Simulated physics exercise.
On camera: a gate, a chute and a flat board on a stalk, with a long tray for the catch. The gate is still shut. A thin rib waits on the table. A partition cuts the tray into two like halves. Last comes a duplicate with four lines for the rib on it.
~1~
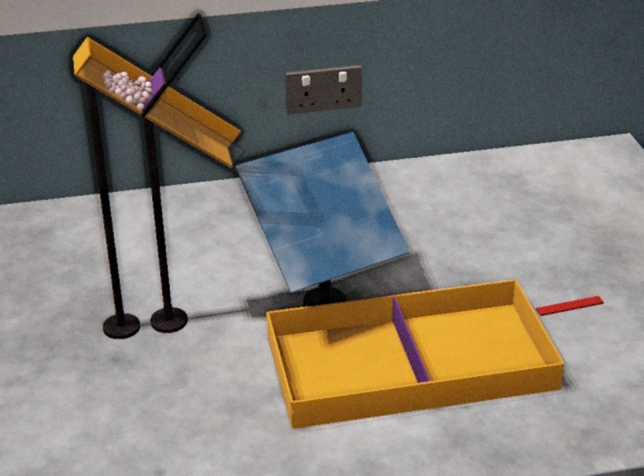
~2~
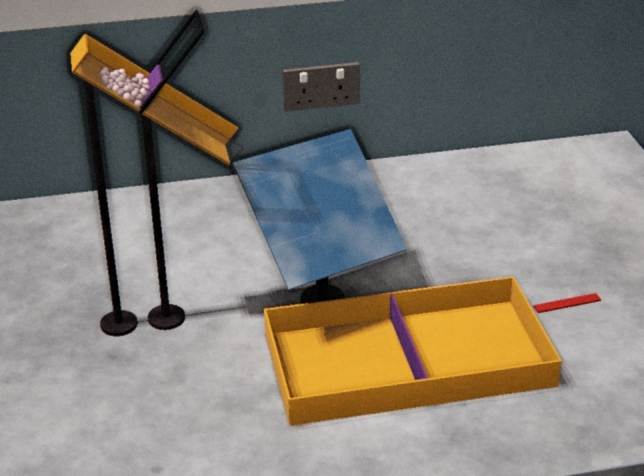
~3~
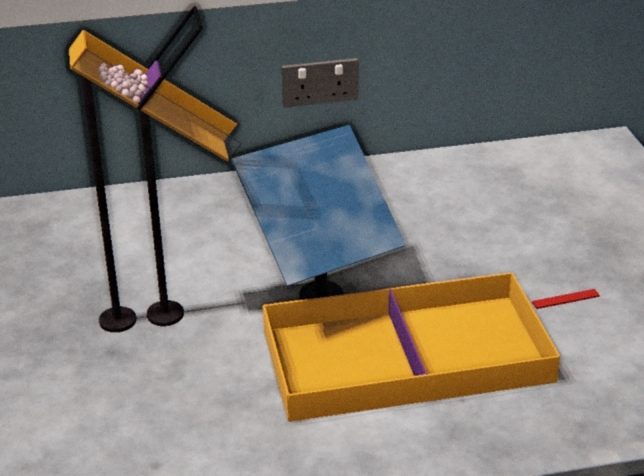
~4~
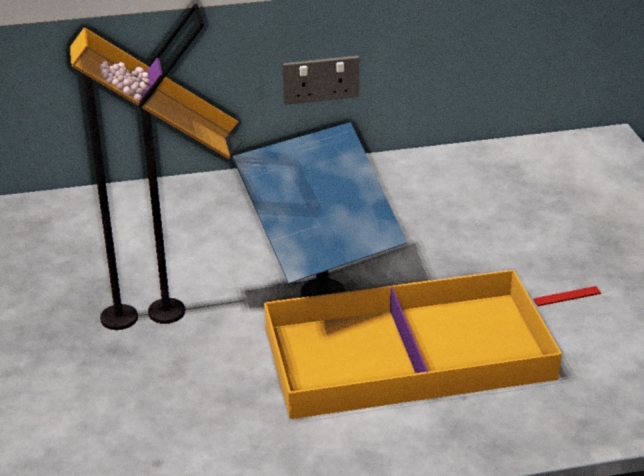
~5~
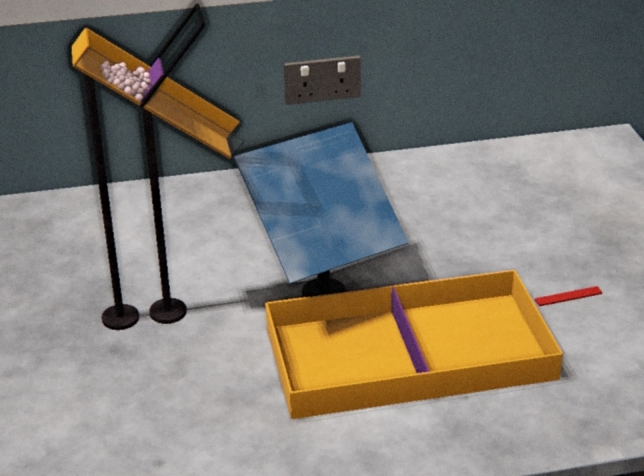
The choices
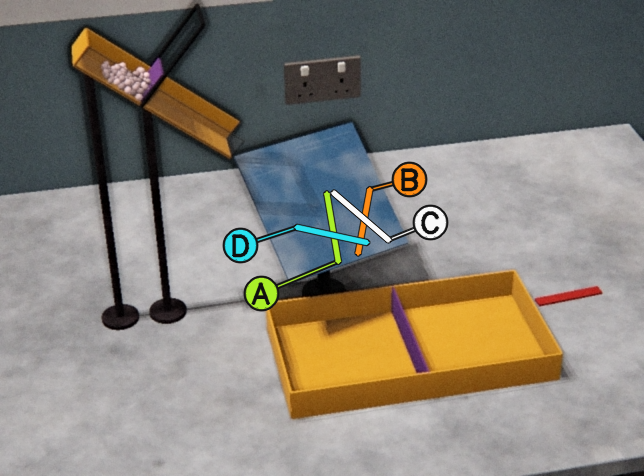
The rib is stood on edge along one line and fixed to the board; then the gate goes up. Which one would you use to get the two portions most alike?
Go for C.
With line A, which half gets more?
More lands on the left.
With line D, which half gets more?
The right half.
On the marked copy, line A from (326, 193) to (338, 261); line B from (369, 189) to (358, 253); line C from (333, 193) to (388, 239); line D from (297, 227) to (366, 242).
For line A, of what is caught, all in the left half, none in the right.
For line B, of what is caught, nearly all in the left half, a small part in the right.
For line C, of what is caught, about half in the left half, about half in the right.
For line D, of what is caught, a small part in the left half, nearly all in the right.
